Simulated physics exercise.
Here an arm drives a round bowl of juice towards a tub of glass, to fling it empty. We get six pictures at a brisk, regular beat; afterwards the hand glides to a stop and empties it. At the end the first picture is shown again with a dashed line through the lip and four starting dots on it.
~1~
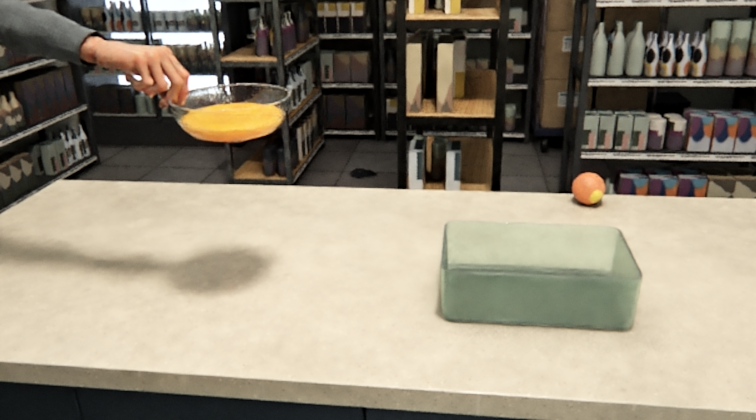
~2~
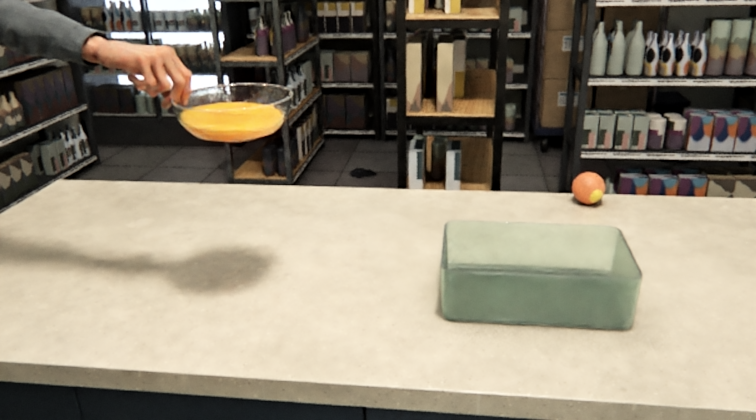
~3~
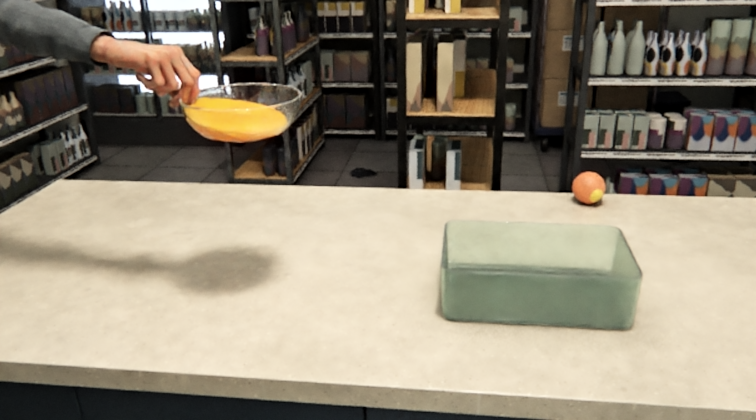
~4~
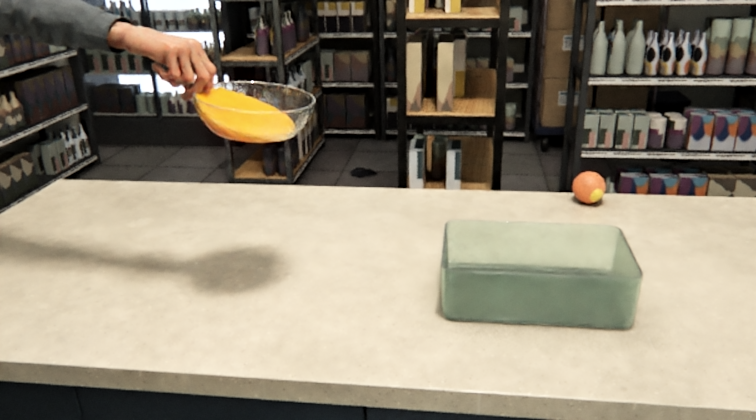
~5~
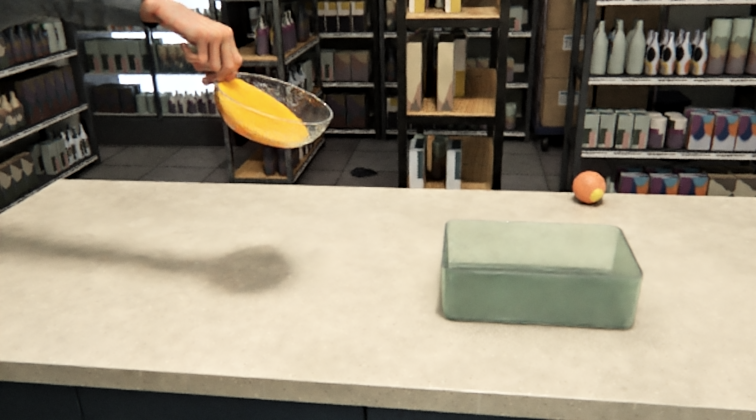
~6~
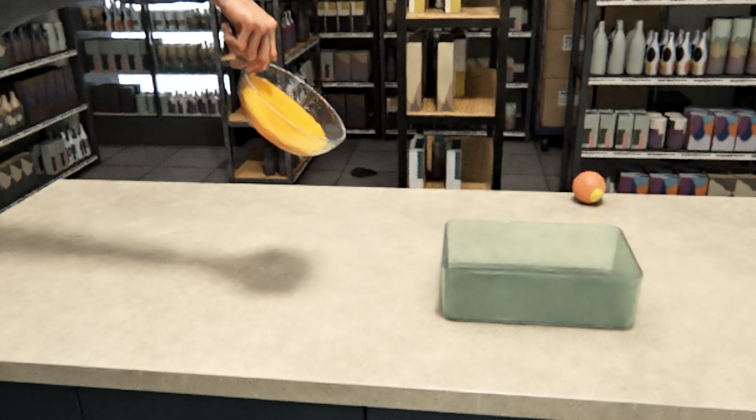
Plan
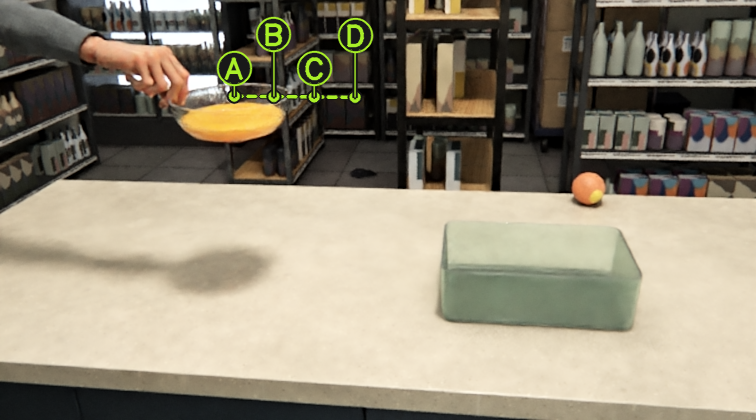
A hand holding a clear round bowl of orange juice moved it slowly to the right above a counter, then tilted it more and more steeply toward a green glass tub, the juice still inside.
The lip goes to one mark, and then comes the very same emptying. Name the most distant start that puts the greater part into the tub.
C is the one.
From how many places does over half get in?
Two.
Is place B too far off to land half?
Yes.
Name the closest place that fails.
B it is.
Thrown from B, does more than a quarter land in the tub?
No.
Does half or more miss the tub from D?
No, not at all.
On the marked copy, A at (234, 96); B at (273, 96); C at (314, 96); D at (355, 97).
If A is chosen, about 0 % lands in the tub, 99 % falls short.
If B is chosen, about 17 % lands in the tub, 78 % falls short and 5 % goes beside or beyond.
If C is chosen, about 66 % lands in the tub, 23 % falls short and 11 % goes beside or beyond.
If D is chosen, about 76 % lands in the tub, 10 % falls short and 14 % goes beside or beyond.
